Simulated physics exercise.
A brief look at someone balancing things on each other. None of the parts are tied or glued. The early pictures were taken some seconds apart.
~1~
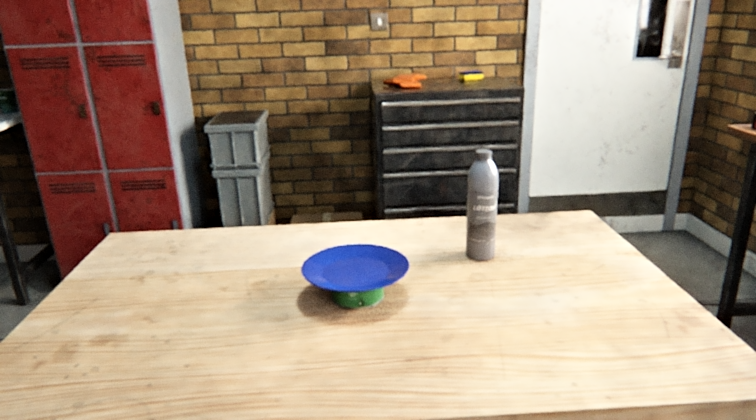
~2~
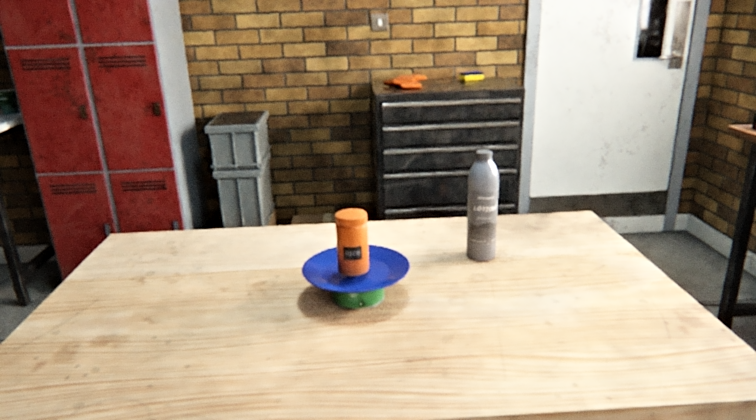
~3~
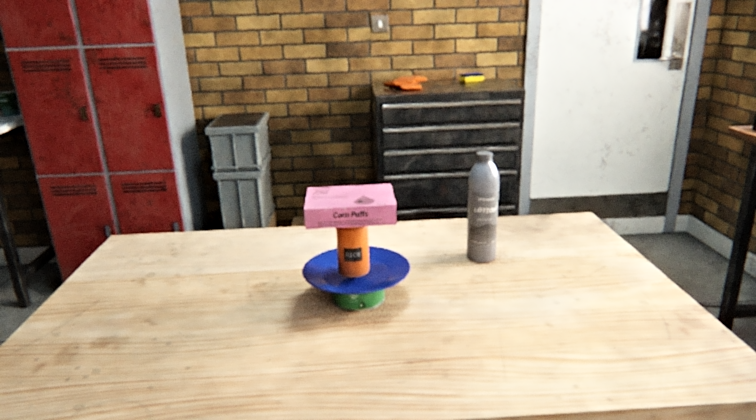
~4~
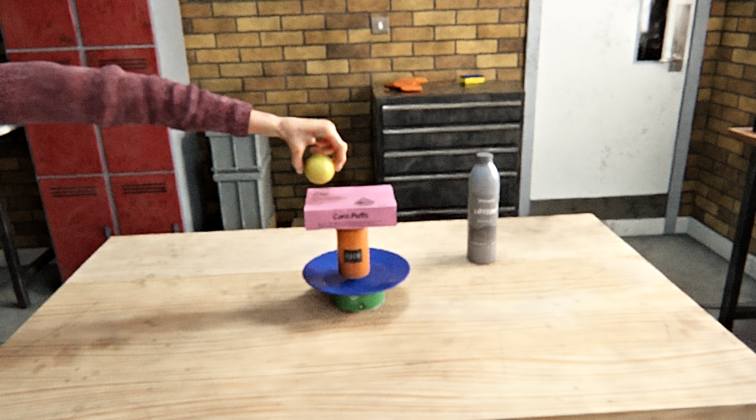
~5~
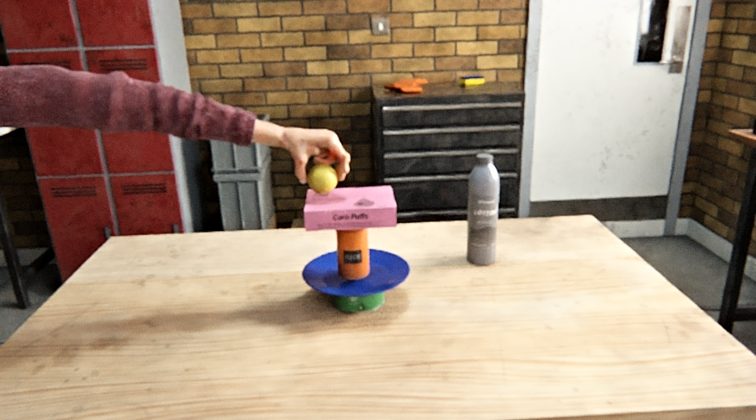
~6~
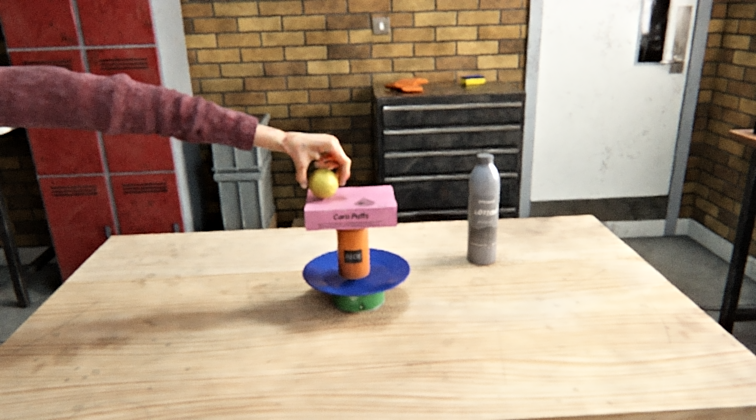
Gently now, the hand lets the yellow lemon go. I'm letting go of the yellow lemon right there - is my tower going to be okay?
It will remain standing.
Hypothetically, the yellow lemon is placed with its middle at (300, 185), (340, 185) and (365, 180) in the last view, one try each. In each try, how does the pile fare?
Result per try: First toppled, second still standing, third still standing.
Then, 0.20 s past the last view, nothing moves.
Then, 0.50 s past the last view, yellow lemon resting near (323, 184).
Finally, all 6 still in place. Final places as the last picture's camera would see them, yellow lemon near (323, 184). The pile stays up.
